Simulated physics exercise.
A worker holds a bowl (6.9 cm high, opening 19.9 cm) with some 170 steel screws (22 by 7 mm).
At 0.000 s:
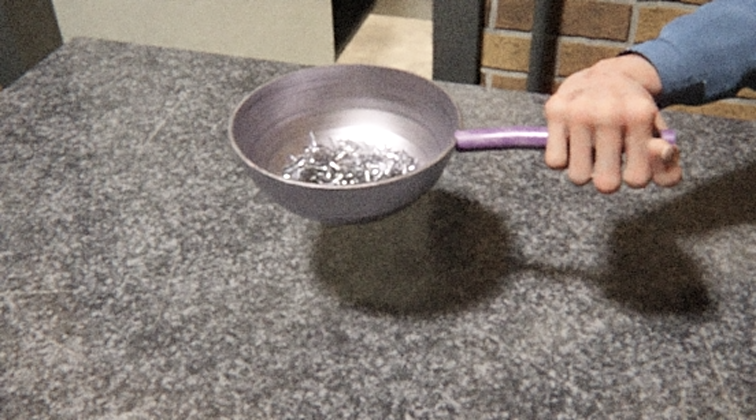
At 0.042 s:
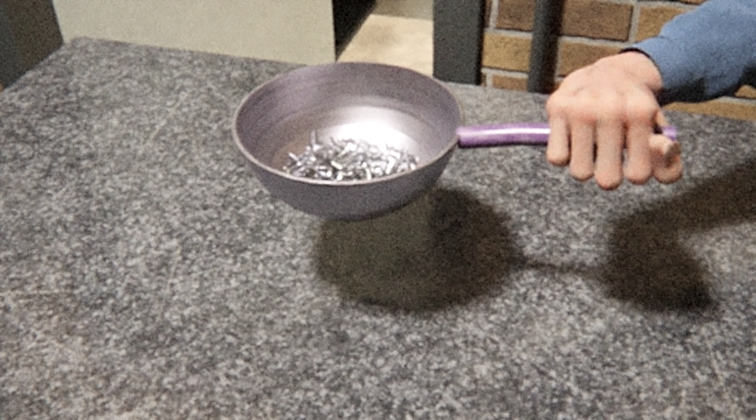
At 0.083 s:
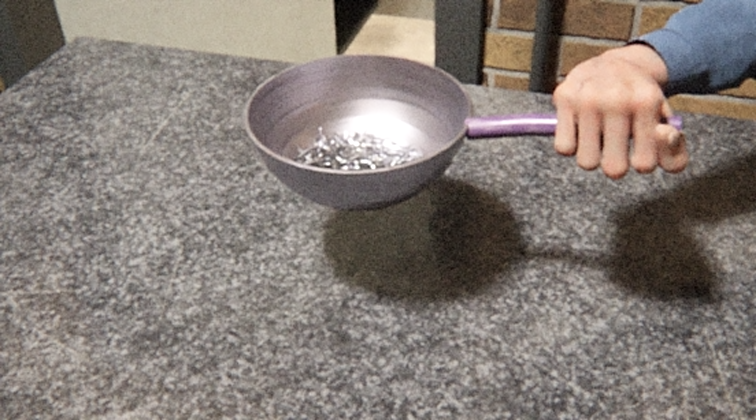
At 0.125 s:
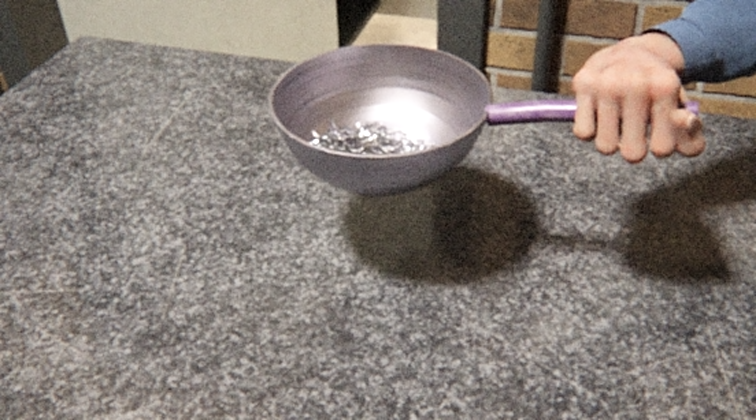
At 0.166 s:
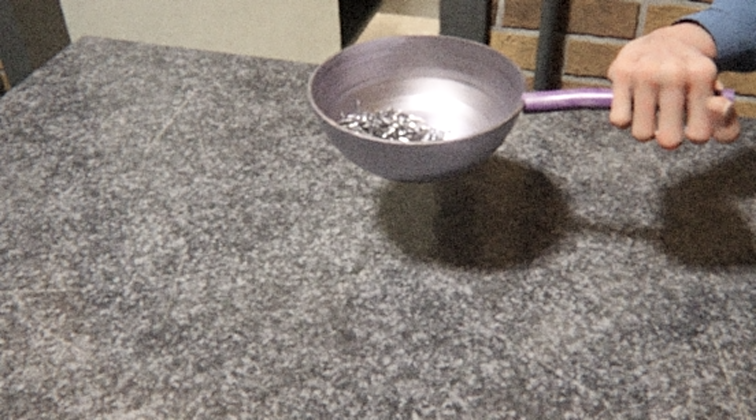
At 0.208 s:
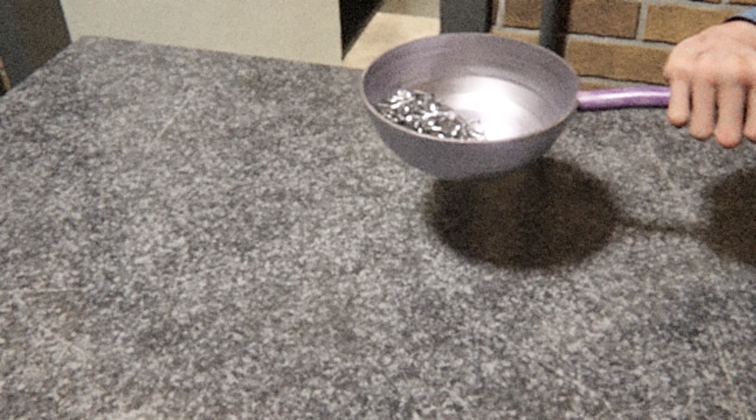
A hand gripping a purple handle moves a metal bowl of small steel screws rightward above a speckled gray surface, gathering speed.
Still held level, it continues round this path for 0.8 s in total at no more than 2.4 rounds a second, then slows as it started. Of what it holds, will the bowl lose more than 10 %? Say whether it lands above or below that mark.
The share lands above the mark.
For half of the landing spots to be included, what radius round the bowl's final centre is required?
It comes to around 56 cm.
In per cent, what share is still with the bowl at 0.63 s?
Load share: About 15 %.
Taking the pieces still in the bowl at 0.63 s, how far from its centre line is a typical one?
9.0 cm, give or take.
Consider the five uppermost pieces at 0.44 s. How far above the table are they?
I'd put it at some 20 cm.
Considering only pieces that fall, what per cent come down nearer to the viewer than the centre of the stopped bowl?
I'd put it at close to 60 in a hundred.
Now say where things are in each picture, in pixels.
The first frame shows bowl at (350, 195); tilt 0 degrees; moved 0.0 cm; top of the load at (333, 144).
The second frame shows bowl at (353, 191); tilt 0 degrees; moved 0.5 cm; top of the load at (334, 143).
The third frame shows bowl at (362, 180); tilt 0 degrees; moved 2.1 cm; top of the load at (383, 138).
The fourth frame shows bowl at (382, 165); tilt 0 degrees; moved 4.8 cm; top of the load at (394, 129).
The fifth frame shows bowl at (417, 152); tilt 0 degrees; moved 8.1 cm; top of the load at (391, 117).
The sixth frame shows bowl at (466, 150); tilt 0 degrees; moved 12.0 cm; top of the load at (400, 99). Its speed is now 1.28 m/s.
Then, at 0.44 s, bowl 60 %, in the air 40 %; middle of the pieces not yet landed near (512, 248).
After 0.63 s, bowl 15 %, fallen in front of where it stops 30 %, fallen right of where it stops 5 %, in the air 50 %; middle of the pieces not yet landed near (196, 160).
After 0.81 s, fallen left of where it stops 30 %, bowl 10 %, fallen behind where it stops 10 %, fallen in front of where it stops 35 %, fallen right of where it stops 5 %, in the air 10 %; middle of the pieces not yet landed near (706, 125).
After 0.98 s, fallen left of where it stops 35 %, bowl 10 %, fallen behind where it stops 10 %, fallen in front of where it stops 35 %, fallen right of where it stops 10 %; middle of the pieces not yet landed near (479, 228).
At rest (1.8 s), fallen left of where it stops 35 %, bowl 10 %, fallen behind where it stops 10 %, fallen in front of where it stops 35 %, fallen right of where it stops 10 %.
